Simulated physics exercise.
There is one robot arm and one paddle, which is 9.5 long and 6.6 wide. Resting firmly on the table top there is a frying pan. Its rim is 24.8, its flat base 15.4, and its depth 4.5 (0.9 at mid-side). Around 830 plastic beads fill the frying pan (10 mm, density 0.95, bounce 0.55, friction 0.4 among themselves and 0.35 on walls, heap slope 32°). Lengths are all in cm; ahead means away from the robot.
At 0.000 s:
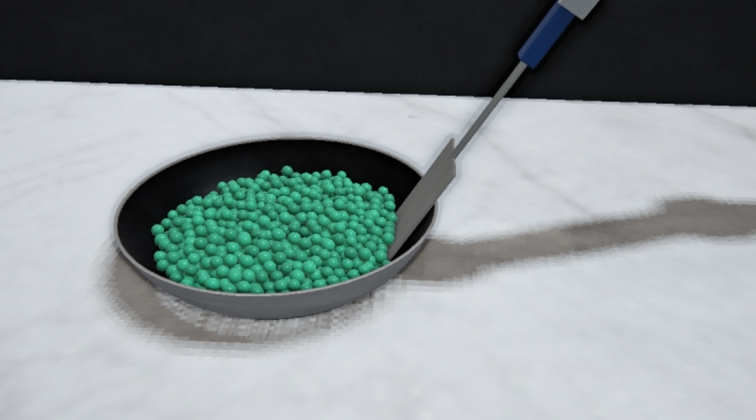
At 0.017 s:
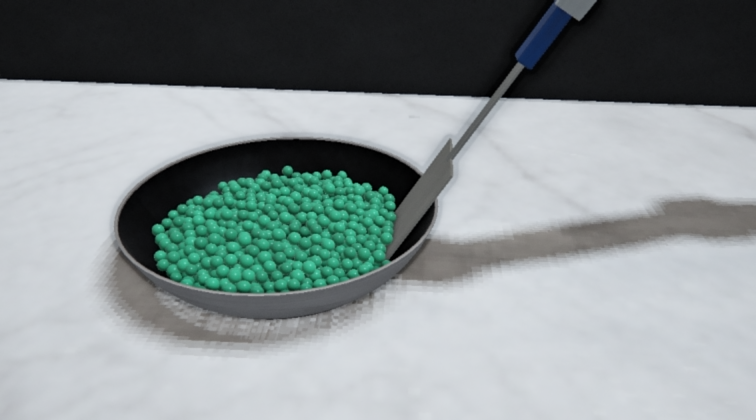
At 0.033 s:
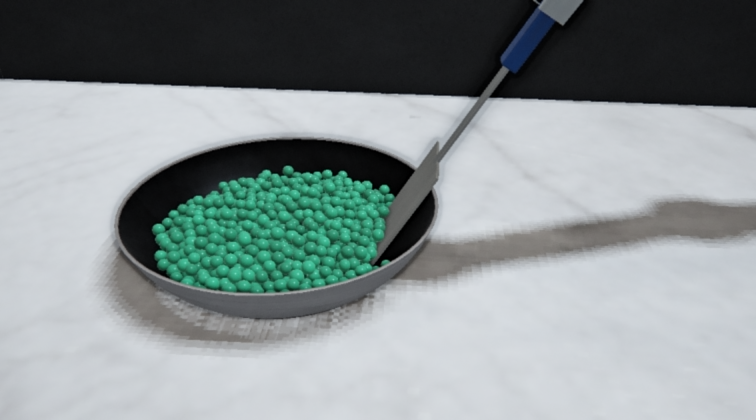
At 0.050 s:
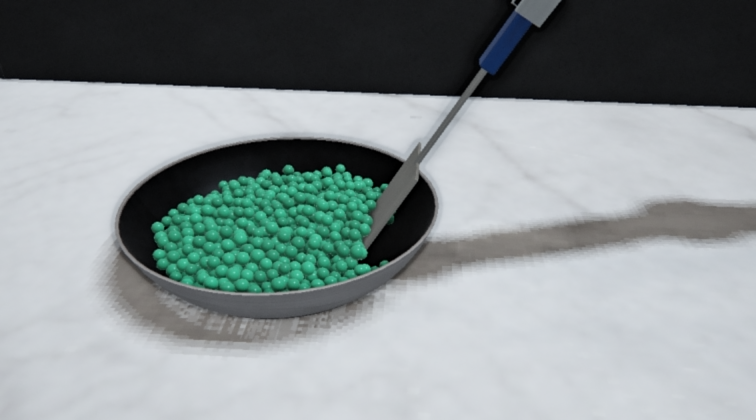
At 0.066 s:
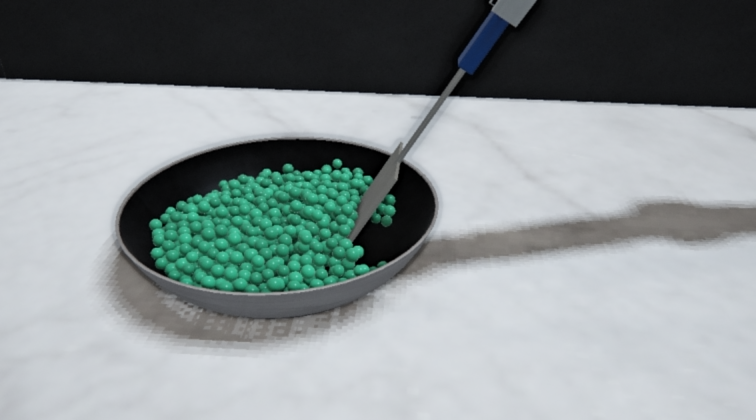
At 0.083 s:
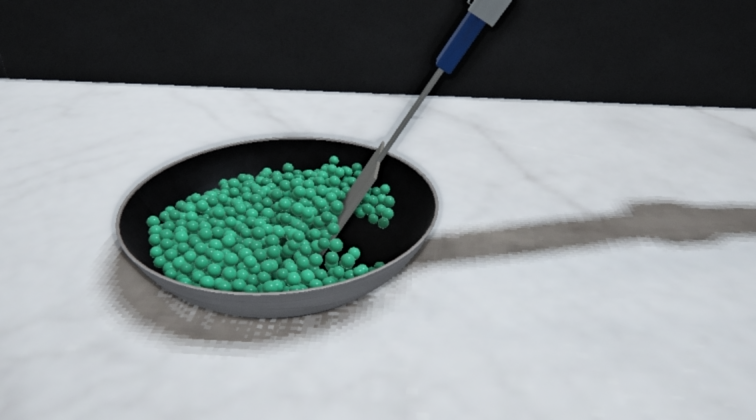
Blue-handled paddle sweeping slowly leftward through a heap of green beads in a black frying pan on a white marble tabletop.
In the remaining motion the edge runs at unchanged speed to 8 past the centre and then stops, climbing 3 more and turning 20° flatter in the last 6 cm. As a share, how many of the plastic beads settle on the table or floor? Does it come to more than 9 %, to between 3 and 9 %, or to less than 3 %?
It comes to more than 9 %.
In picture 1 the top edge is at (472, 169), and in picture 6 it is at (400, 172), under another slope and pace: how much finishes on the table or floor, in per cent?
Some 15 per cent.
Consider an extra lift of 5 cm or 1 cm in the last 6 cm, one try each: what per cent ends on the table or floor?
Near 15 and 5 percent respectively.
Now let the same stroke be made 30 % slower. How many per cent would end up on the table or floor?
I'd say close to 5 per cent.
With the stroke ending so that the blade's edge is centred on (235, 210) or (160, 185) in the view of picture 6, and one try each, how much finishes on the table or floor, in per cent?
Around 0 per cent for the first try and 25 per cent for the second.
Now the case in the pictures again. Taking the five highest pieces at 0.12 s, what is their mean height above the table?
Roughly 6 cm above the table.
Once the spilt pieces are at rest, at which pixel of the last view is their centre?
Around pixel (28, 232).
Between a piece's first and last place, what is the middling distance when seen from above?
The answer is about 3 cm.
After 0.12 s, sloping 59°, highest piece 6 above the table; 834 in the frying pan.
After 0.17 s, sloping 51°, highest piece 7 above the table; 834 in the frying pan.
After 0.39 s, sloping 39°, highest piece 9 above the table; 732 in the frying pan, 94 on the table or floor, 8 on the blade or in flight.
After 1.44 s, sloping 39°, highest piece 5 above the table; 730 in the frying pan, 104 on the table or floor.
At rest, 730 in the frying pan, 104 on the table or floor. That is 12 % on the table or floor.
